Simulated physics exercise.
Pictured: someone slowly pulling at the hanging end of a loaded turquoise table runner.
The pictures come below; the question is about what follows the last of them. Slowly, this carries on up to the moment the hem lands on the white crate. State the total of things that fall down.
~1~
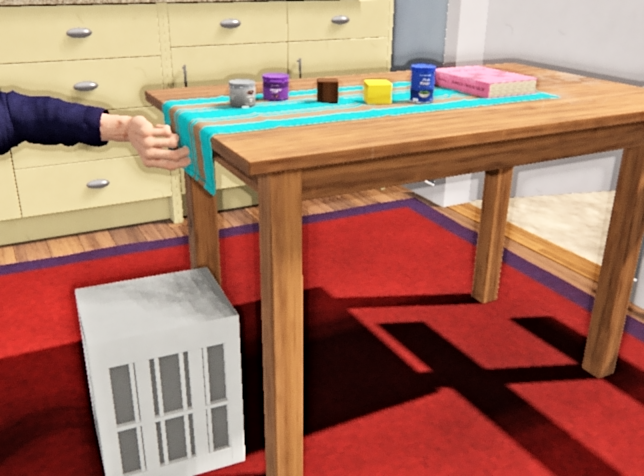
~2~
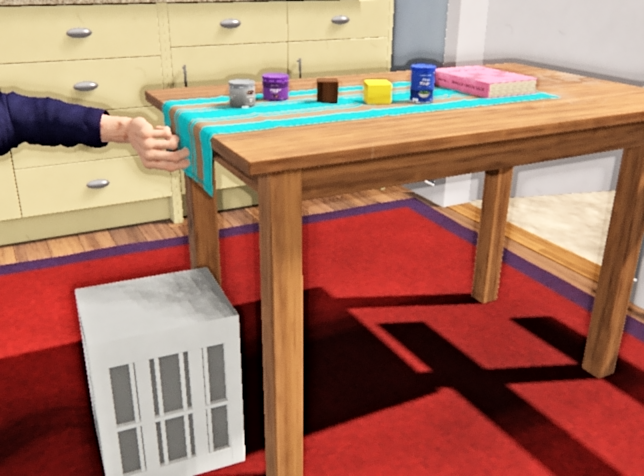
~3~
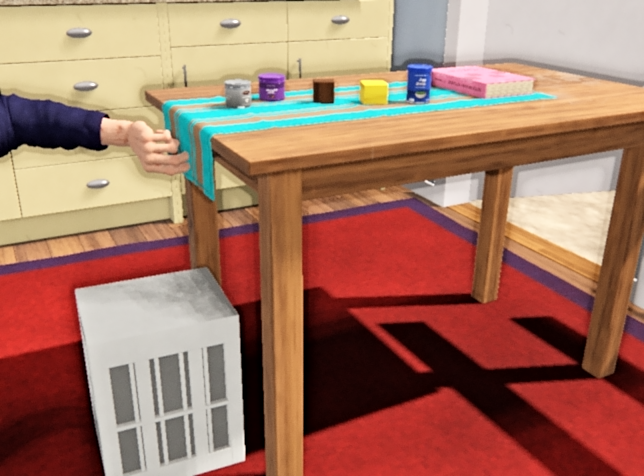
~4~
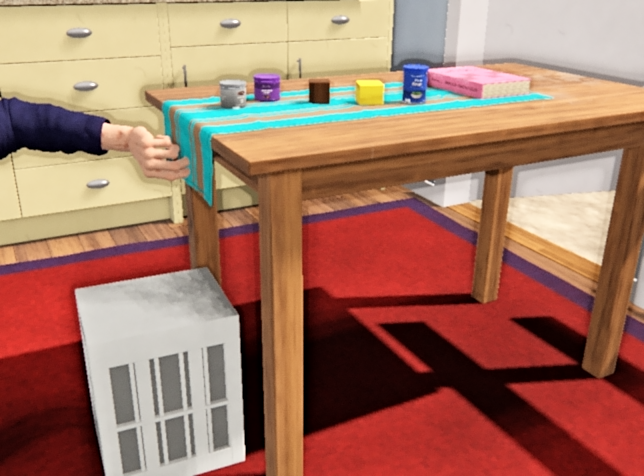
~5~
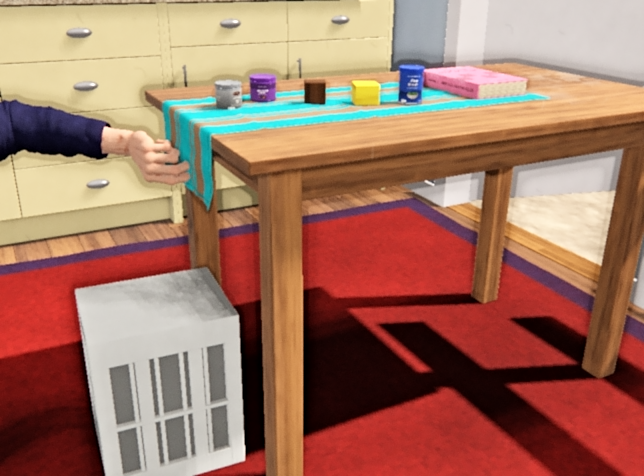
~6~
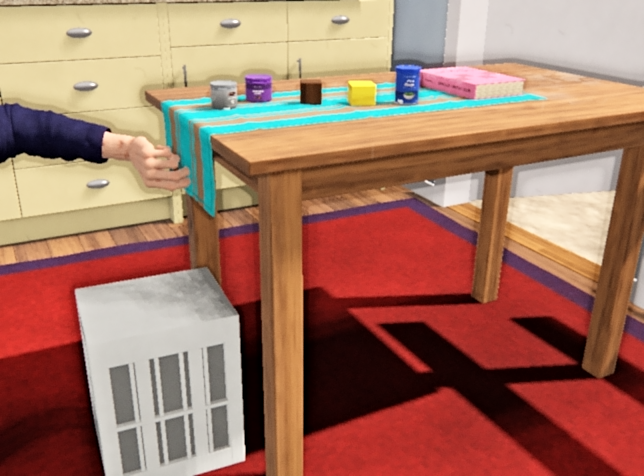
The total is two.
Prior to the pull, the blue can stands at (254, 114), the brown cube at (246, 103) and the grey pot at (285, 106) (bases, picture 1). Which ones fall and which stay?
Of the three, the blue can ends off the top, the brown cube ends off the top and the grey pot ends off the top.
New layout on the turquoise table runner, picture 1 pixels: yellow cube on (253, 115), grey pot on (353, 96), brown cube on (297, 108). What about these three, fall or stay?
The yellow cube topples down; the grey pot stays put; and the brown cube topples down.
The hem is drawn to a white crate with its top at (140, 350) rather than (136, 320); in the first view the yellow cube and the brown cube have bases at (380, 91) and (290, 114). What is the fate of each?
So the yellow cube stays there, and the brown cube leaves.
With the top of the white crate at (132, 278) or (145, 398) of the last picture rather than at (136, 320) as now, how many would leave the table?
Going over the edge would be 1 and 4.
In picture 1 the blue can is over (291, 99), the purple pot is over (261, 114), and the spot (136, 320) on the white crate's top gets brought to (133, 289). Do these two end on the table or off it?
The blue can stays put, the purple pot is lost.
Early on, hem near (191, 248); grey pot gone.
Midway, hem on the crate; grey pot and purple pot gone.
Finally, hem on the crate; grey pot and purple pot gone. The answer is two.
